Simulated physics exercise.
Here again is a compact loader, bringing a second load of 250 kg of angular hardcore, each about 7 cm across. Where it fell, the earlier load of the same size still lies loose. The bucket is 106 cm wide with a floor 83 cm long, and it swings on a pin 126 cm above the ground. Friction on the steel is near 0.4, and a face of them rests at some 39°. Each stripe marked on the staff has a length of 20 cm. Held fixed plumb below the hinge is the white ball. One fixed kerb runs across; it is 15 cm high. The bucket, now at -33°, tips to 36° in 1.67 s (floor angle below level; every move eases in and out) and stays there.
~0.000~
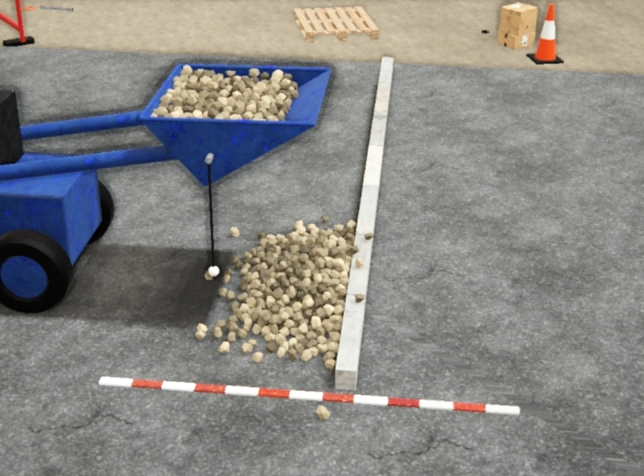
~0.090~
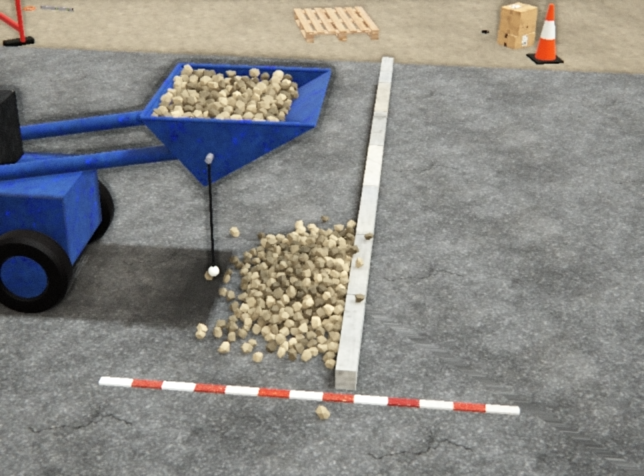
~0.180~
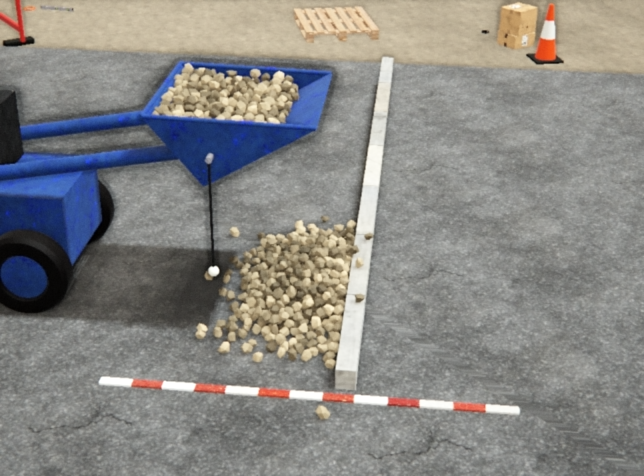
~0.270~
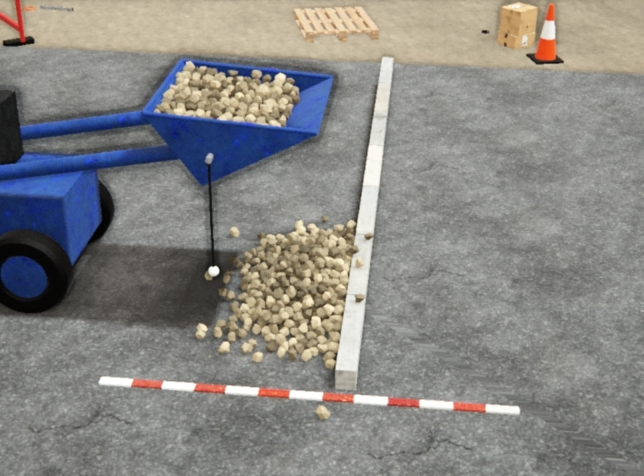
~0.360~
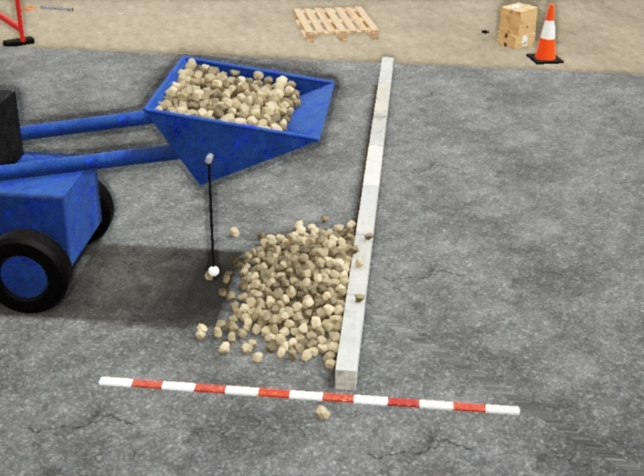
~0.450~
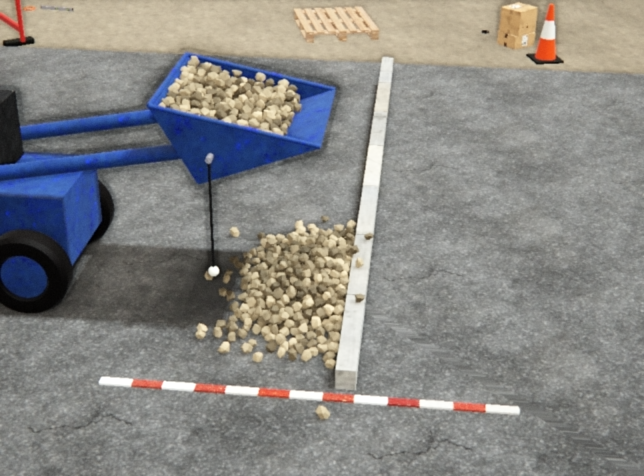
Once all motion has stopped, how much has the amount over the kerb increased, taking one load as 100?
It has increased by some 46 per cent.
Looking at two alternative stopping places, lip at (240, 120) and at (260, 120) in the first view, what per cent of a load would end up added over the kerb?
Case one about 0 %, case two about 0 %.
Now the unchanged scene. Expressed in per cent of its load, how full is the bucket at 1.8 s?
Roughly 65 per cent is still inside.
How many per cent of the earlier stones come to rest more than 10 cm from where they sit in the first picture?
Close to 0 in a hundred of them.
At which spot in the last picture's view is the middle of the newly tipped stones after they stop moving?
They come to rest centred about (358, 277).
After 1.2 s the floor is at 25°; in per cent of one load, 100 in the bucket, 100 on this side of the kerb; the foremost stones are at (354, 261).
After 1.8 s the floor is at 36°; in per cent of one load, 64 in the bucket, 136 on this side of the kerb; the foremost stones are at (358, 254).
After 2.1 s the floor is at 36°; in per cent of one load, 17 in the bucket, 169 on this side of the kerb, 14 over the kerb; the foremost stones are at (418, 293).
After 4.6 s the floor is at 36°; in per cent of one load, 0 in the bucket, 154 on this side of the kerb, 46 over the kerb; the foremost stones are at (494, 297). Net gain over the kerb, 46.
